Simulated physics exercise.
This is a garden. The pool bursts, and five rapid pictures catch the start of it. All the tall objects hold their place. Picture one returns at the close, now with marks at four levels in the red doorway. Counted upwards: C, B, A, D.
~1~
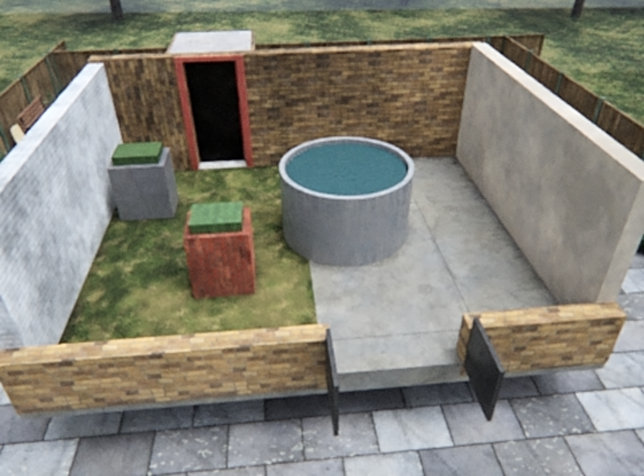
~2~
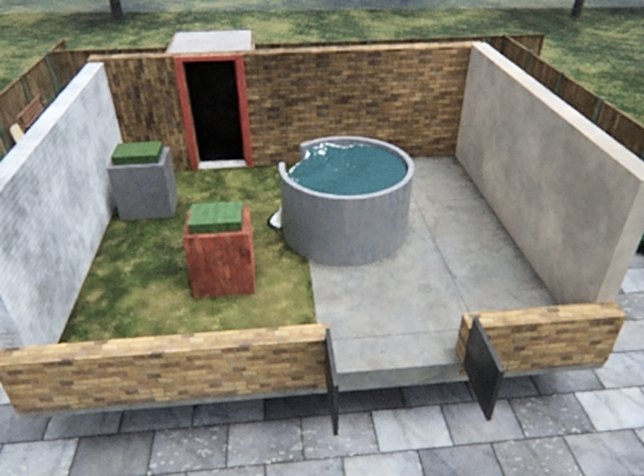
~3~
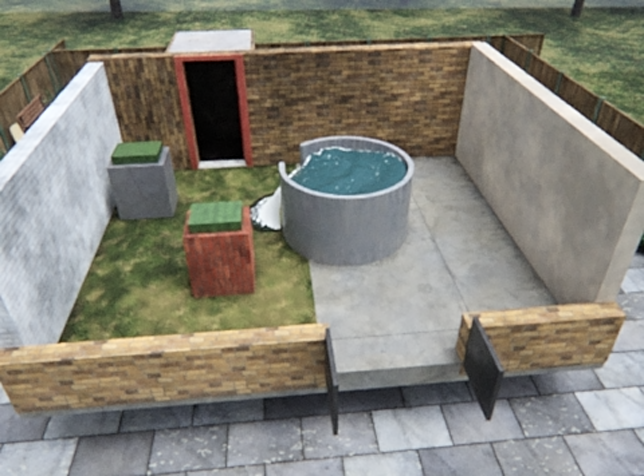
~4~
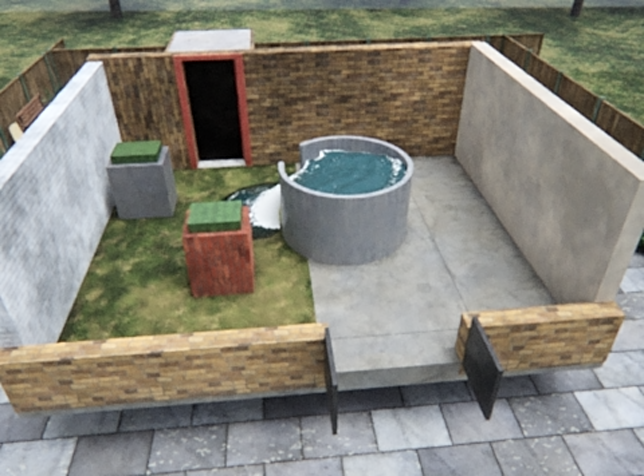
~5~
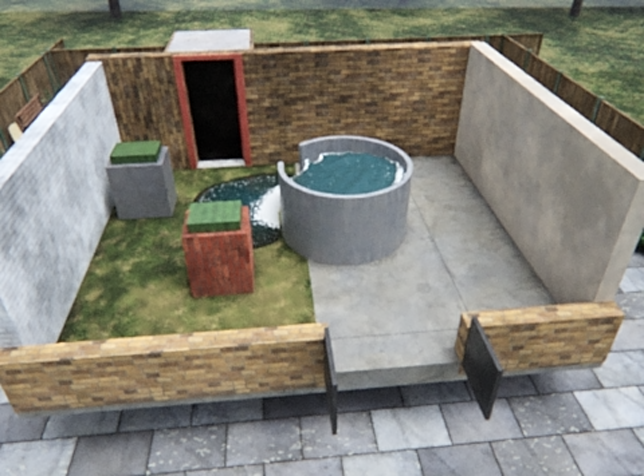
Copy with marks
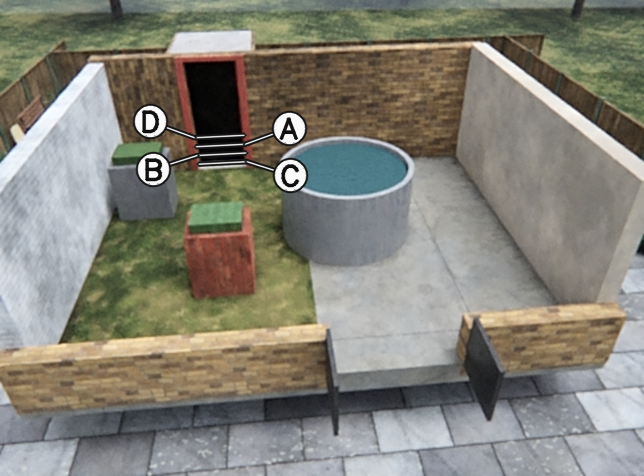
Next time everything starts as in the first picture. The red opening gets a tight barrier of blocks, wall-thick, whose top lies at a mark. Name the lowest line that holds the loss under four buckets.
I would pick line B.
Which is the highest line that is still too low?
Line C.
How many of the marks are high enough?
Three.
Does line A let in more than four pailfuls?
No, that is safe.
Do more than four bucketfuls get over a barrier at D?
No, that is safe.
On the marked copy, A at (220, 145); B at (221, 154); C at (222, 162); D at (219, 136); from the bottom up C, B, A, D.
If A is chosen, nothing gets over.
If B is chosen, a splash gets over, under a bucket.
If C is chosen, some 20 bucketfuls get in.
If D is chosen, nothing gets over.
